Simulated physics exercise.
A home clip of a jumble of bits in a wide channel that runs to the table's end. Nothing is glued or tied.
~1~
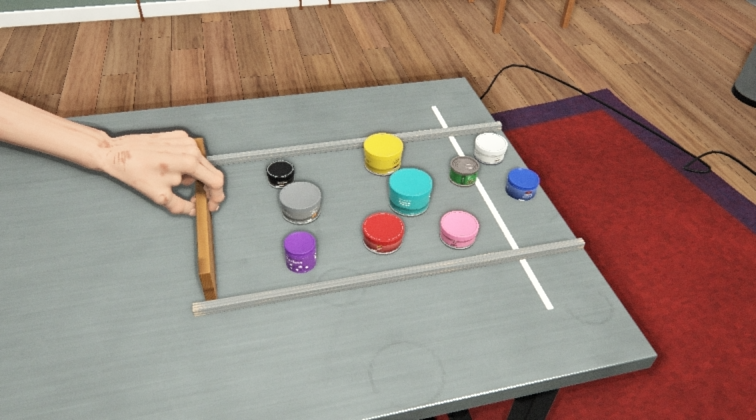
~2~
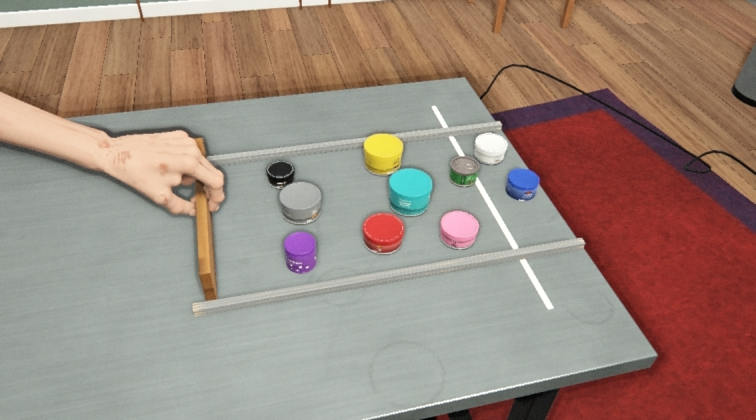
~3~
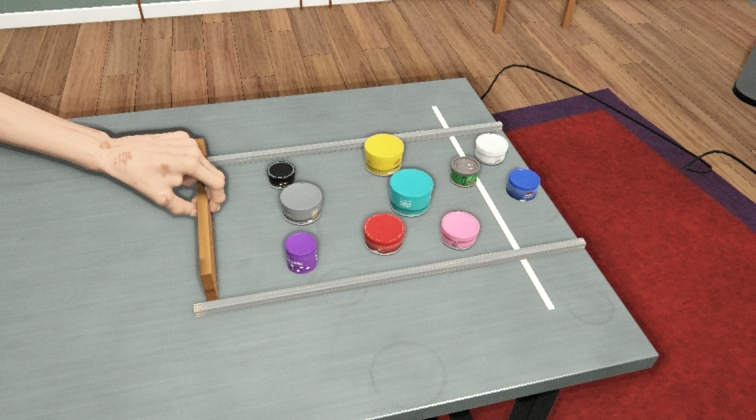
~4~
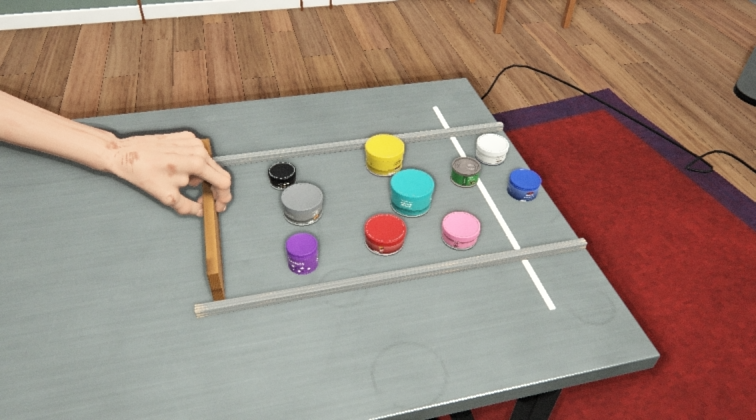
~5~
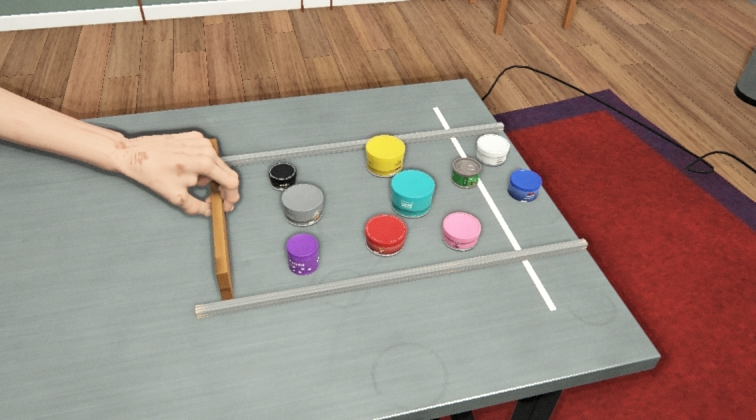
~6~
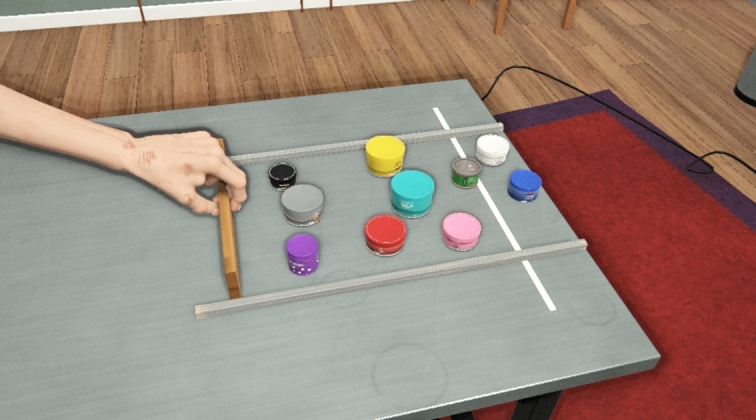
On a grey table with two rails and a strip of white tape, a hand held a wooden board upright left of some colourful tubs, then slid it slightly right while the tubs stayed put.
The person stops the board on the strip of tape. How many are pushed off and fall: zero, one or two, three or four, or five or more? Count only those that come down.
Outcome: The number that fall off is one or two.
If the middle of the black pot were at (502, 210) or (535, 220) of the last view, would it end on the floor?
The black pot survives; remains up.
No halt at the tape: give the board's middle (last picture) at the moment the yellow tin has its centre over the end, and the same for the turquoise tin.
Its middle is around (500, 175) and around (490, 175).
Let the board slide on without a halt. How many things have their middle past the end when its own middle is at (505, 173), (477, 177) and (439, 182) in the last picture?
In that order 5, 1 and 0.
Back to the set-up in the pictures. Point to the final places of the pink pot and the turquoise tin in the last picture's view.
About (556, 229), and the other about (540, 184).
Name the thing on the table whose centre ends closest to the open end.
The white tin.
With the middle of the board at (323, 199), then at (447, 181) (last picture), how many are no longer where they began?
The counts are 3 and 10.
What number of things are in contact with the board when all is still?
In contact: 4.
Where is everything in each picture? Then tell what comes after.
Blue tub (522, 184); white tin (490, 149); green pot (464, 171); board (204, 213); tape (481, 189), in the first frame.
White tin (490, 149); yellow tin (383, 155), in the second frame.
Green pot (464, 172); grey tin (302, 204), in the third frame.
Blue tub (524, 185); board (211, 214), in the fourth frame.
White tin (492, 151); purple tub (303, 255), in the fifth frame.
Blue tub (524, 186); white tin (492, 151); green pot (466, 173); board (227, 213); tape (483, 190), in the sixth frame.
Soon after, none off yet; blue tub at rest near (524, 186); white tin at rest near (492, 151); green pot at rest near (466, 173).
After that, none off yet; blue tub at rest near (524, 186); white tin at rest near (492, 151); green pot moving near (469, 171).
In the end, the number that fall off is one or two; gone, blue tub.
